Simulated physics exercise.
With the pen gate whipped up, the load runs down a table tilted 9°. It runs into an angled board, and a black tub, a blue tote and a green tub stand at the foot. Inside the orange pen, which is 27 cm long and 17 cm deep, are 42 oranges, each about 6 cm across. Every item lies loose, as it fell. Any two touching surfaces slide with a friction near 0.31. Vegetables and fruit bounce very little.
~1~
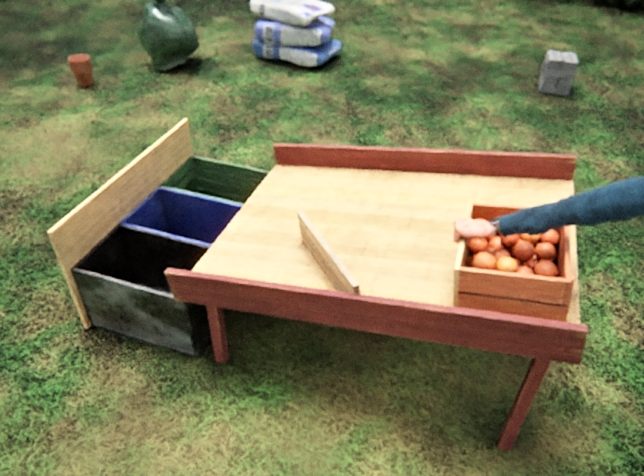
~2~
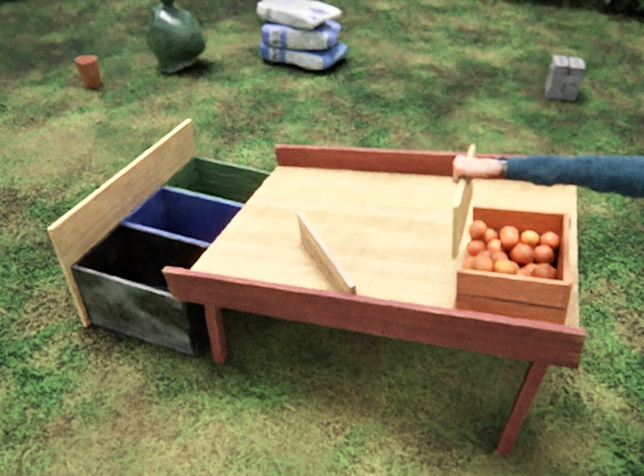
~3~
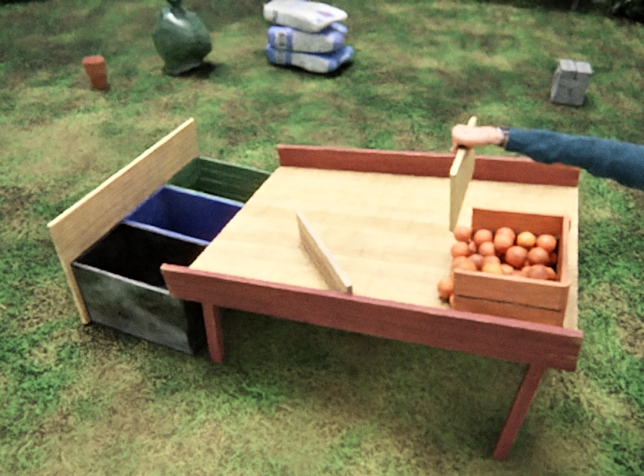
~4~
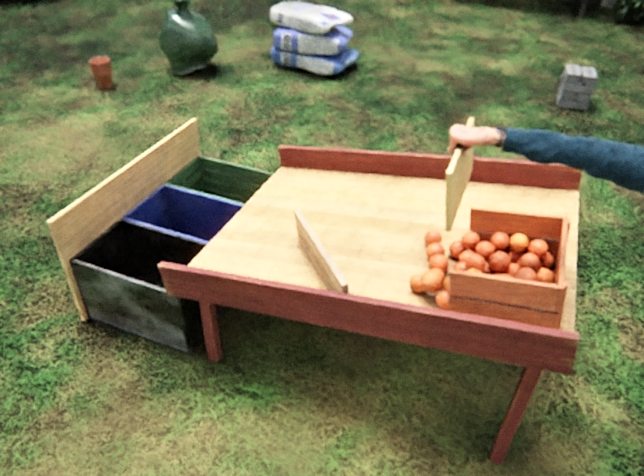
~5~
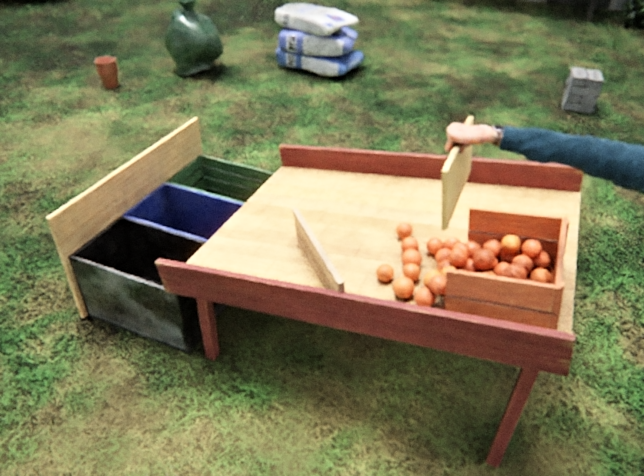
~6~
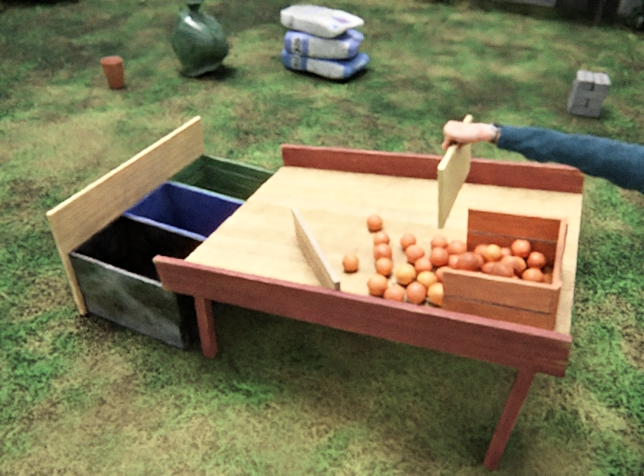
The clip shows a hand lifting the wooden gate of a pen full of oranges at the right of a table, after which the oranges roll out leftward across the tabletop and spread toward an angled board.
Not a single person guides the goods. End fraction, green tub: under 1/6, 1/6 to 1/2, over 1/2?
Most likely it comprises between a sixth and half of the pieces.
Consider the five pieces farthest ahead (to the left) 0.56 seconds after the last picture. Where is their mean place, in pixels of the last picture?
They'd be centred about (287, 212) in the last picture.
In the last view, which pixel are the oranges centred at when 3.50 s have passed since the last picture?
Look around pixel (200, 244).
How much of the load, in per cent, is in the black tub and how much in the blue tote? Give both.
Approx. 0 % / 45 %.
Then, 0.56 s after the last picture, 10 still in the orange pen, 31 on the slope and 1 in the air.
Then, 1.26 s after the last picture, 2 in the blue tote, 1 in the green tub, 37 on the slope and 2 in the air.
Then, 2.24 s after the last picture, 7 in the blue tote, 12 in the green tub, 20 on the slope and 3 in the air.
Outcome (3.50 s after the last picture), 18 in the blue tote, 17 in the green tub and 7 on the slope. Asked share, 17 of 42, 40 per cent.
